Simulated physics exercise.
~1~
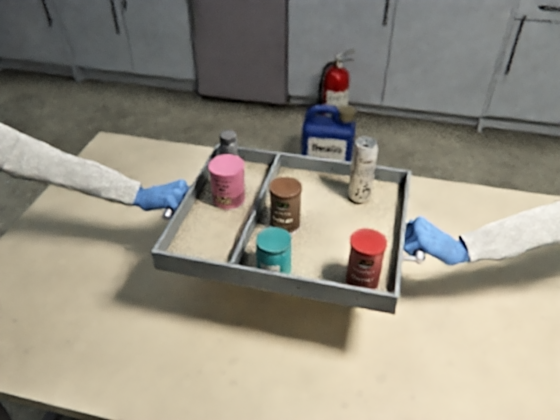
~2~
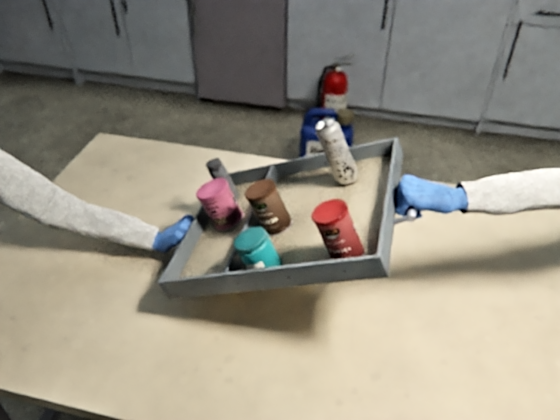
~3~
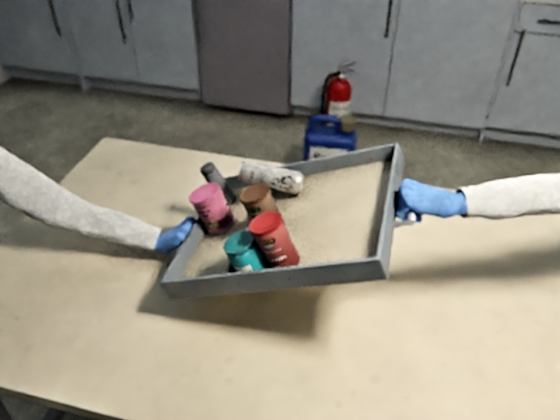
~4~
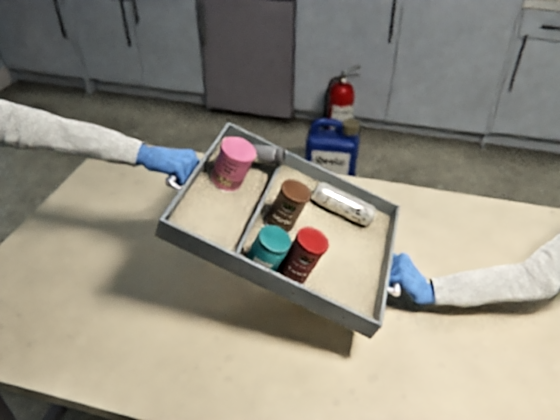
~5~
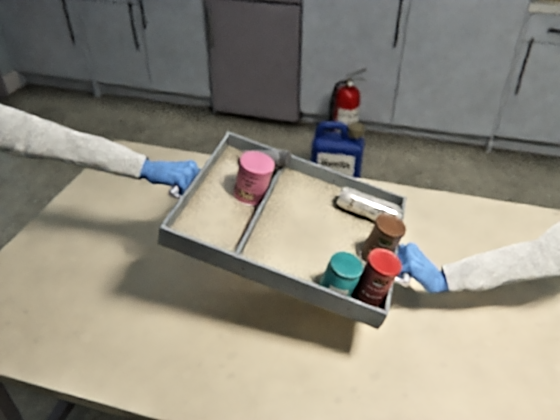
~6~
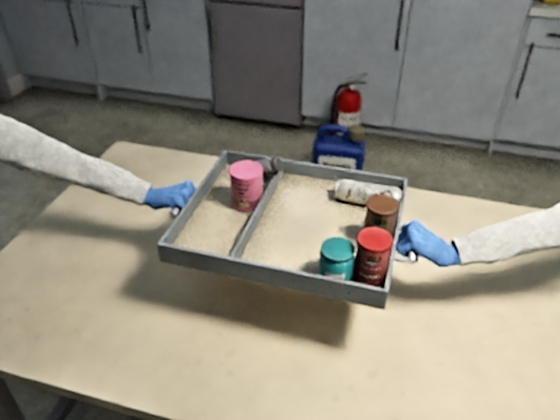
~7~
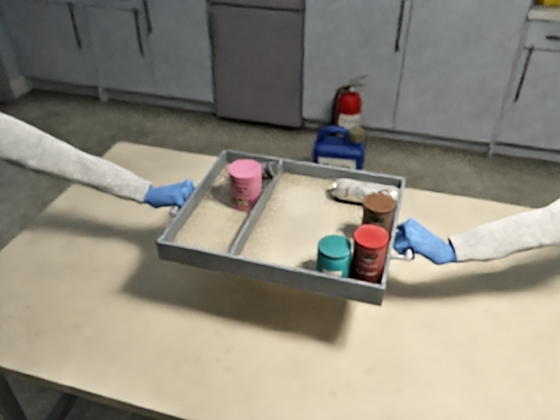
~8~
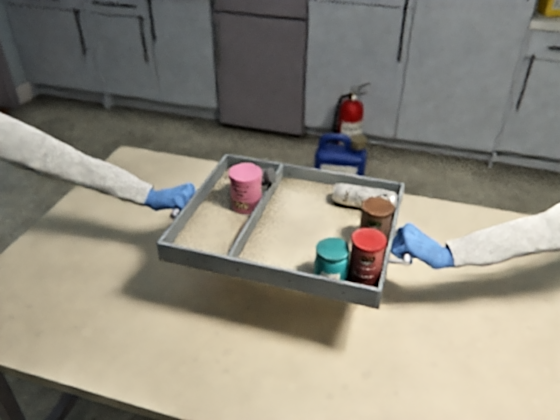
In a room with grey cabinets, two gloved hands tilt a divided tray of containers down to the left, then to the right, and level it; the contents slide both ways, ending with the white can and grey shaker lying over, the brown tin and turquoise jar upright farther right.
